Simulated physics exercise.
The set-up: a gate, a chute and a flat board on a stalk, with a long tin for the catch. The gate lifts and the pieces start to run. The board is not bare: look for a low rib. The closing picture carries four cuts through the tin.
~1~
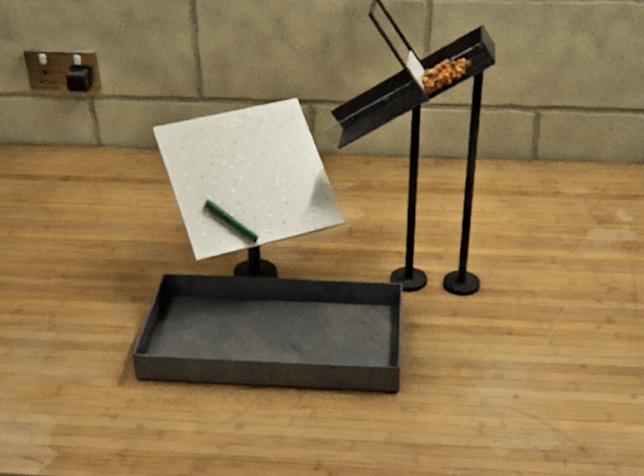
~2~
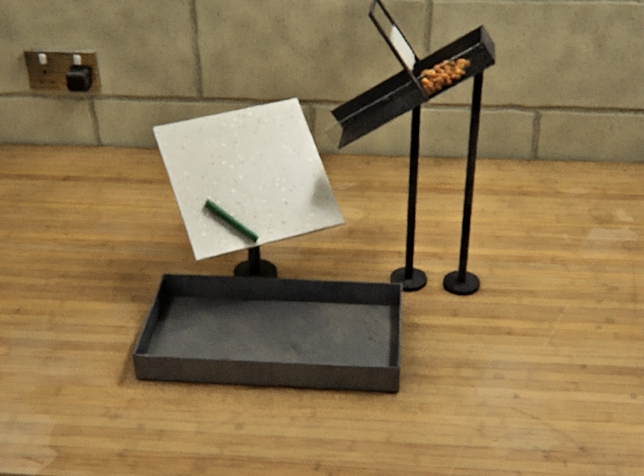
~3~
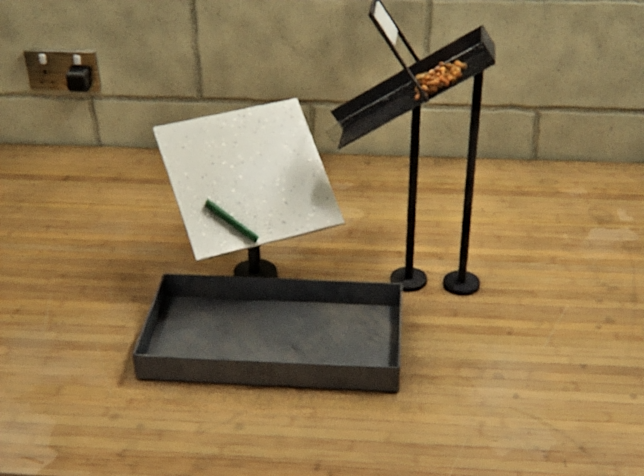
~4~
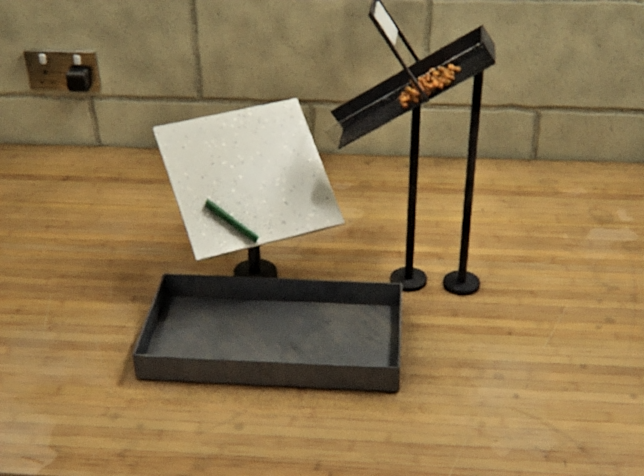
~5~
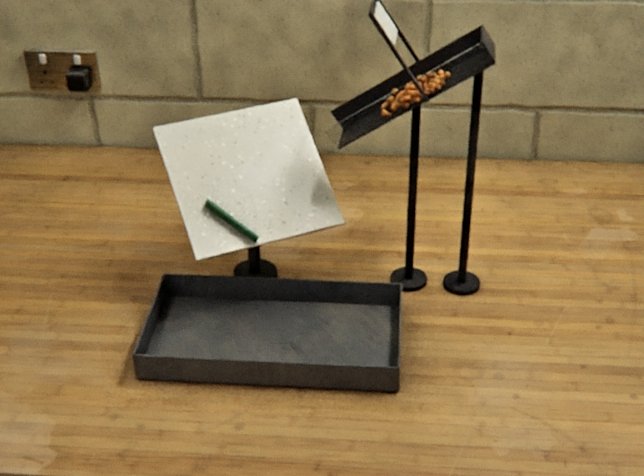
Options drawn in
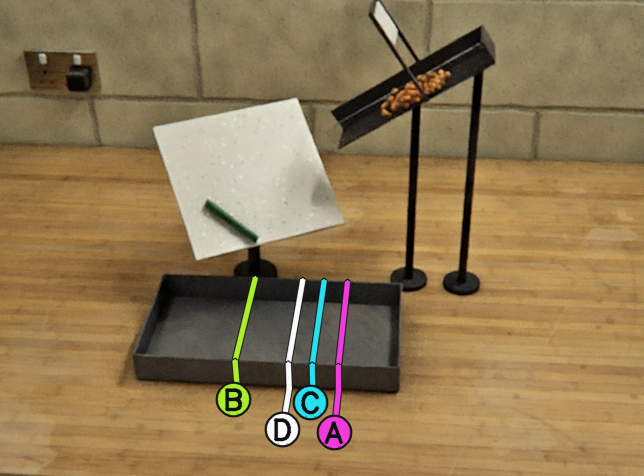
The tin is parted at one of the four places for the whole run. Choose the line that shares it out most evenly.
D beats the others.
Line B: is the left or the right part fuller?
More lands on the right.
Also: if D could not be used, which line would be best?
It is C.
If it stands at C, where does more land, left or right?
The left side.
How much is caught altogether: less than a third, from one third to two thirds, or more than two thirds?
More than two thirds.
On the marked copy, line A crosses the front rim at (338, 364); line B crosses the front rim at (235, 360); line C crosses the front rim at (312, 363); line D crosses the front rim at (288, 362).
With A, of what is caught, all but a few on the left of the divider, a small share on the right.
With B, of what is caught, none at all on the left of the divider, the whole lot on the right.
With C, of what is caught, the bulk on the left of the divider, close to a quarter on the right.
With D, of what is caught, close to half on the left of the divider, close to half on the right.
